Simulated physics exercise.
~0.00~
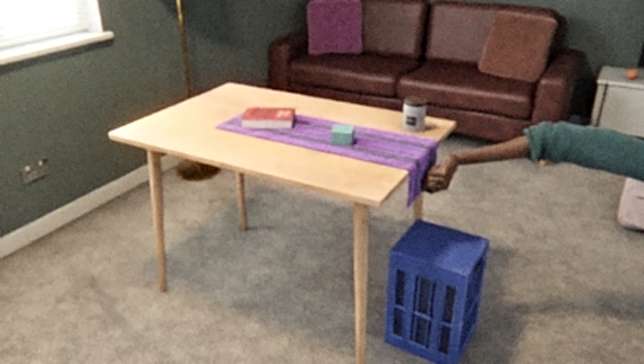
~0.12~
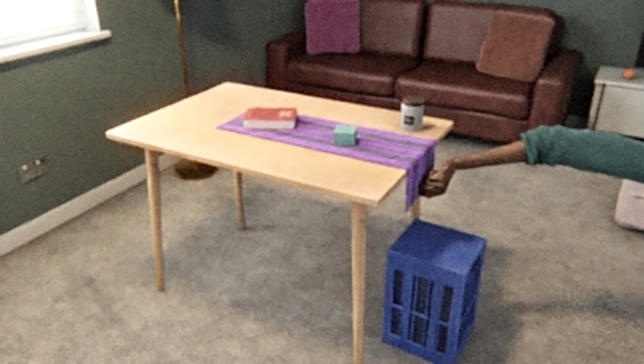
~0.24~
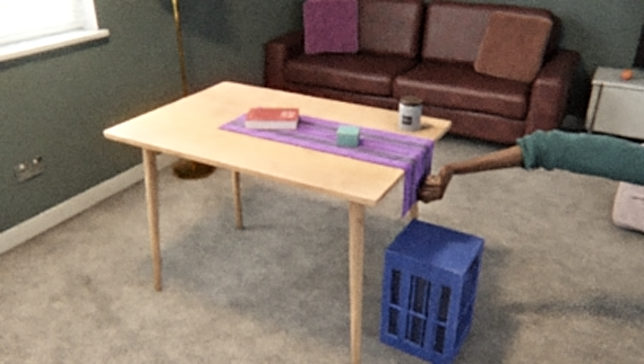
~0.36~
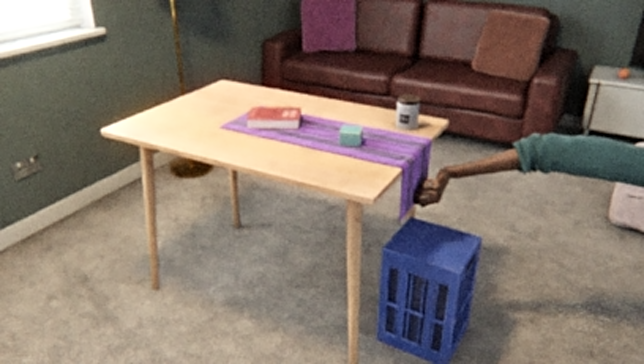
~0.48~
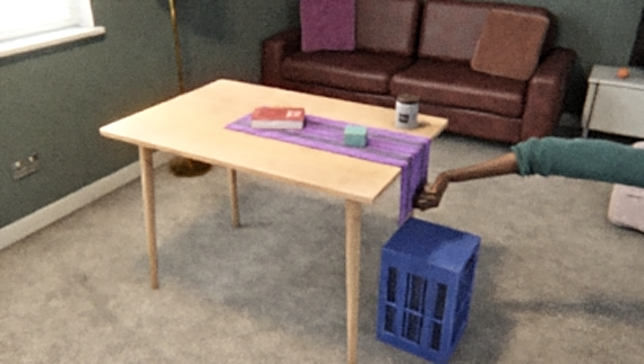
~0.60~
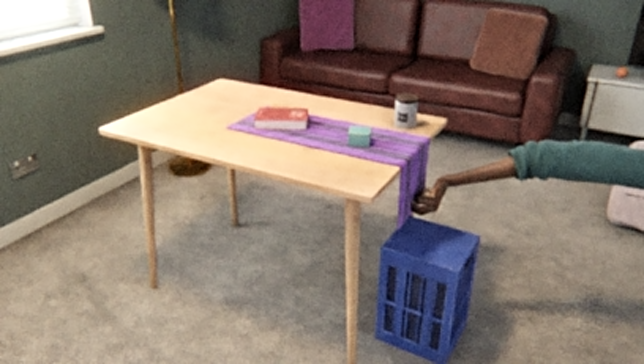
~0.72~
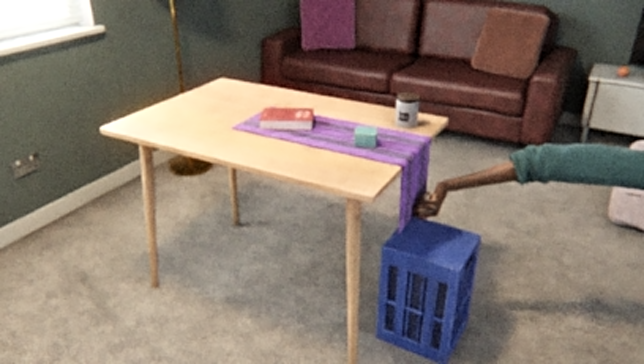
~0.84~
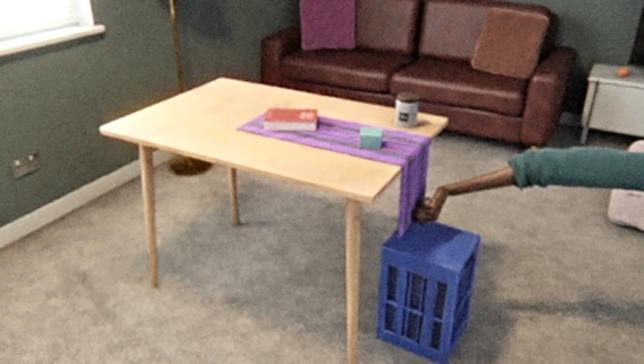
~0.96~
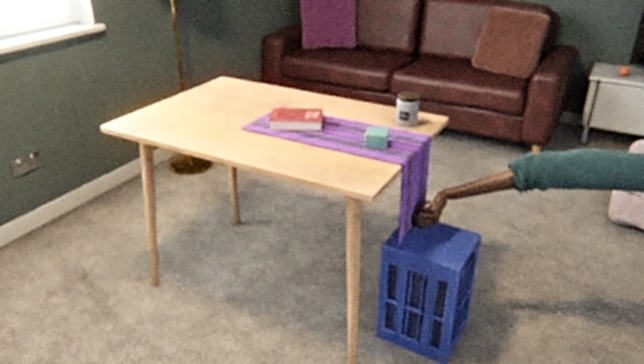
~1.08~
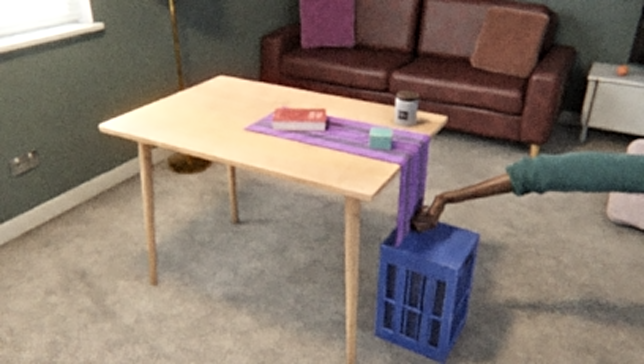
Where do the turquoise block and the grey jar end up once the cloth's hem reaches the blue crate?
Both are still on the table. The turquoise block has been carried to the right with the cloth but stays clear of the edge, while the grey jar stays in its place.
Hand slowly tugging a purple cloth over a table's end, shifting a block and book rightward, until it reaches a blue crate.
